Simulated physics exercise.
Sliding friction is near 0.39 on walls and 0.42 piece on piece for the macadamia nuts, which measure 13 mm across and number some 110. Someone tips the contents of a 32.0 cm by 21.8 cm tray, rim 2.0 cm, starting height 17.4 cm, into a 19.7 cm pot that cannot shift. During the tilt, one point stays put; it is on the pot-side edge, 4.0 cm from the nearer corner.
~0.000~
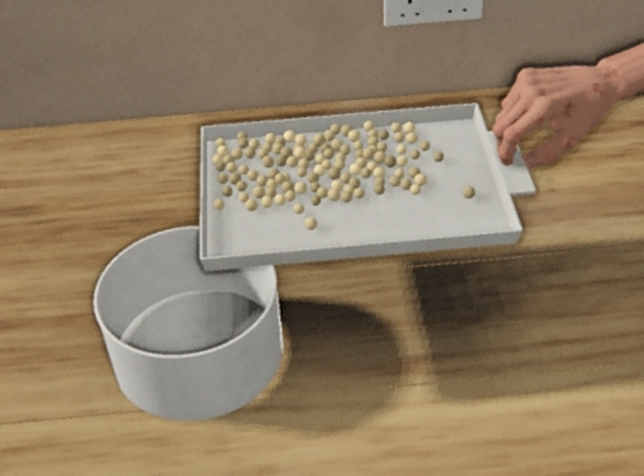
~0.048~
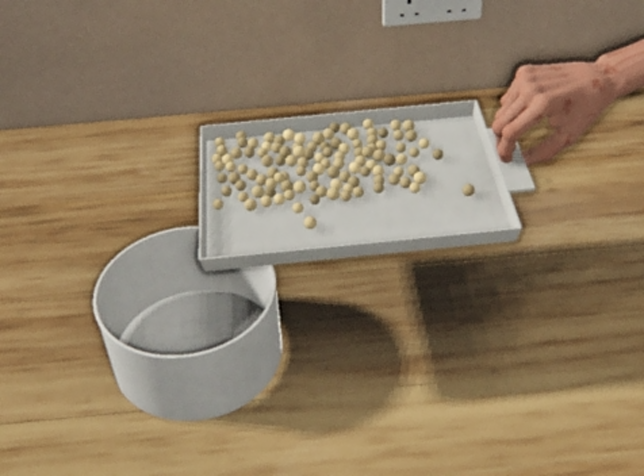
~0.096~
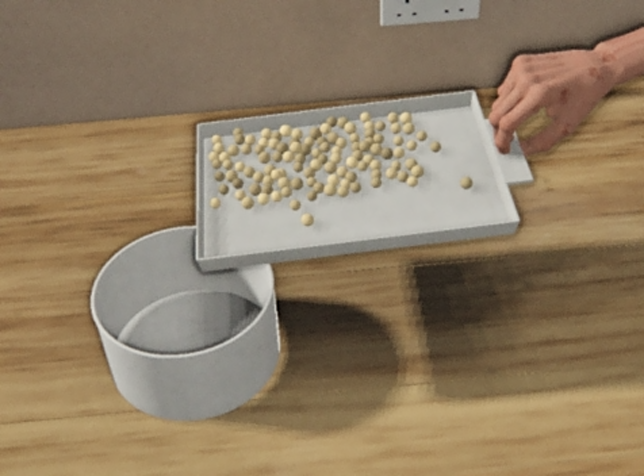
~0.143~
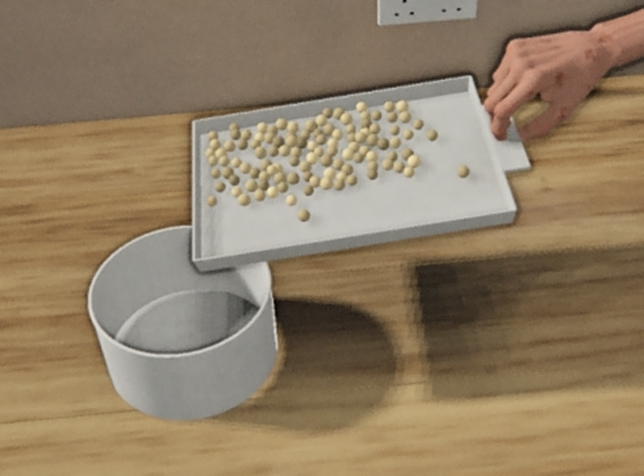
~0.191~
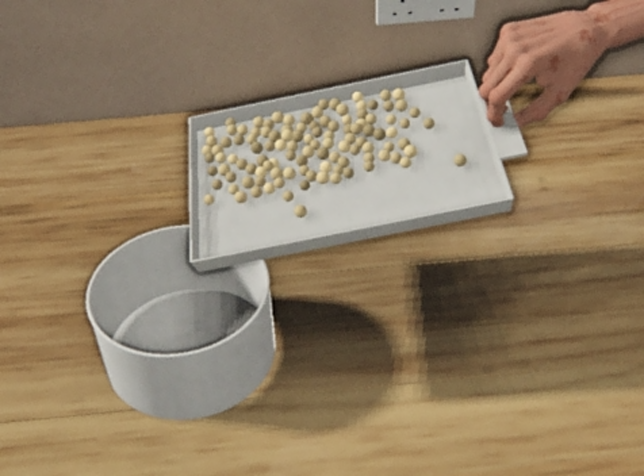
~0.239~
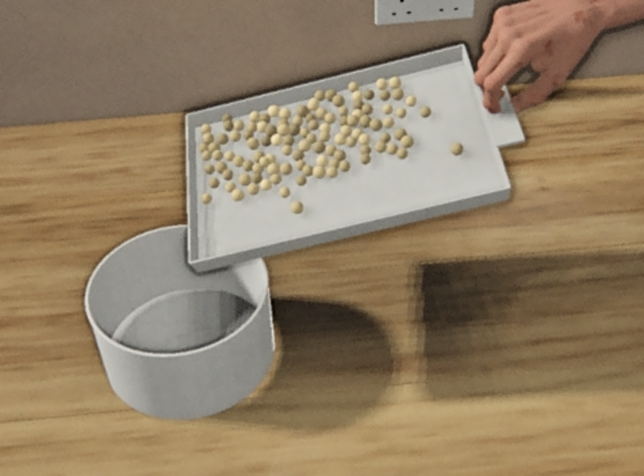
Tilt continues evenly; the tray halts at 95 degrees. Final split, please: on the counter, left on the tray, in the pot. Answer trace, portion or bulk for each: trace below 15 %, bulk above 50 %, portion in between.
Counter: Trace. Left on the tray: Trace. Pot: Bulk.
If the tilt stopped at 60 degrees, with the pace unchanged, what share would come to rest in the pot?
That would give about 15 per cent.
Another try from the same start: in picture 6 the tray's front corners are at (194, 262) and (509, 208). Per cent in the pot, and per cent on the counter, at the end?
The pot gets 80 and the counter 20.
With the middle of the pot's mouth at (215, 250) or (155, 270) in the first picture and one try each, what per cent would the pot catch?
Estimates: 25 % and 80 %, in that order.
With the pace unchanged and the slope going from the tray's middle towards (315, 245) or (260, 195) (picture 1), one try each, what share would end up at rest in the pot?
Estimate: Some 55 % and some 50 % respectively.
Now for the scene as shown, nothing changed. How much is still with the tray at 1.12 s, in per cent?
Reading: Approx. 85%.
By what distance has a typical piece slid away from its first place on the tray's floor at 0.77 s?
Some 11 cm.
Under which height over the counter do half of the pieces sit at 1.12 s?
Roughly 22 cm.
After 0.77 s, tilt 52 degrees; the tray holds 100 %, the pot 0 %.
Then, at 1.12 s, tilt 78 degrees; the tray holds 85 %, the pot 15 %.
Then, at 1.56 s, tilt 95 degrees; the tray holds 25 %, the pot 65 %.
By 2.7 s all is still; counter 0 %, tray 0 %, pot 100 %.
